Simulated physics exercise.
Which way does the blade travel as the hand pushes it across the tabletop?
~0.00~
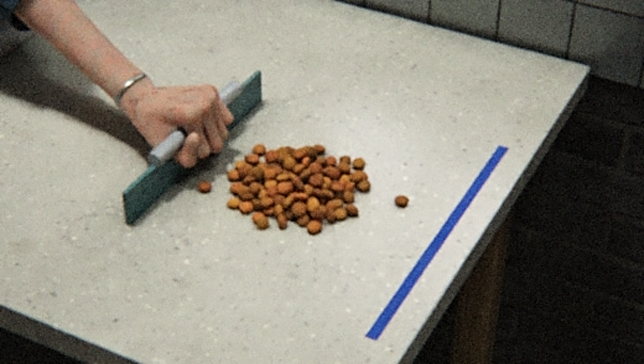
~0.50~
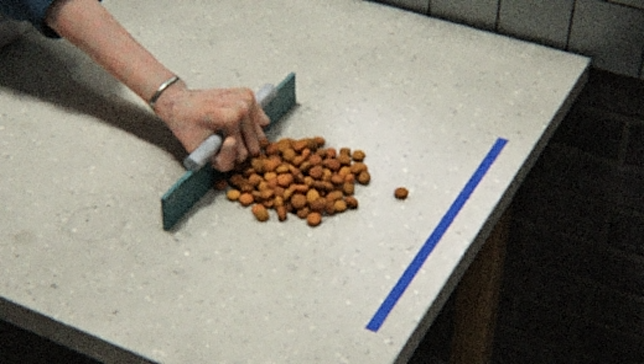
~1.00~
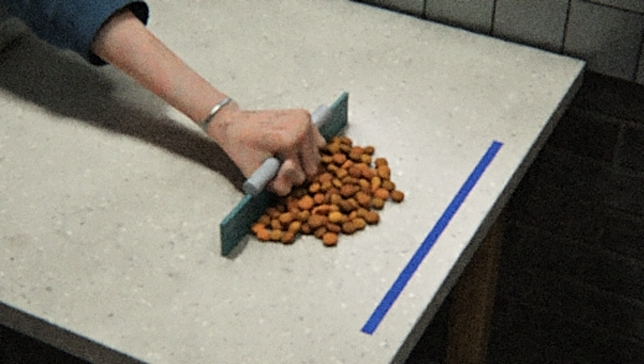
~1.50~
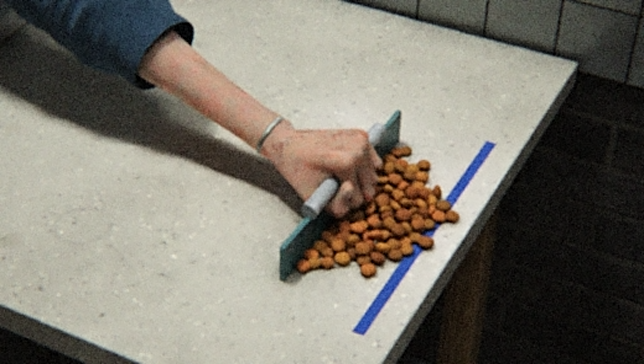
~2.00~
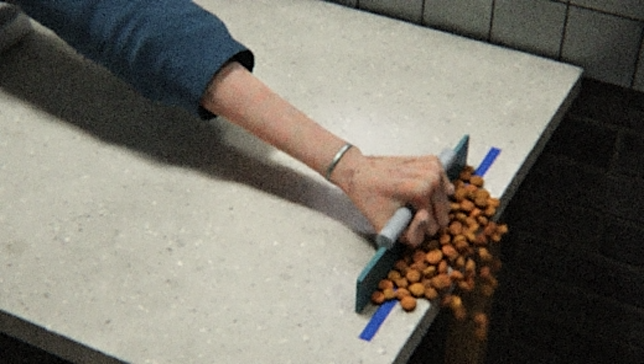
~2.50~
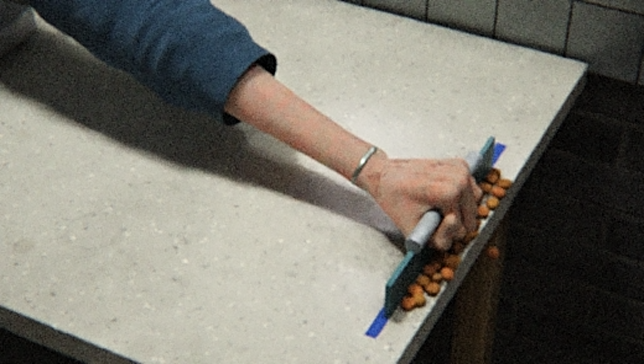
The blade moves to the right, toward the blue tape near the table's edge.
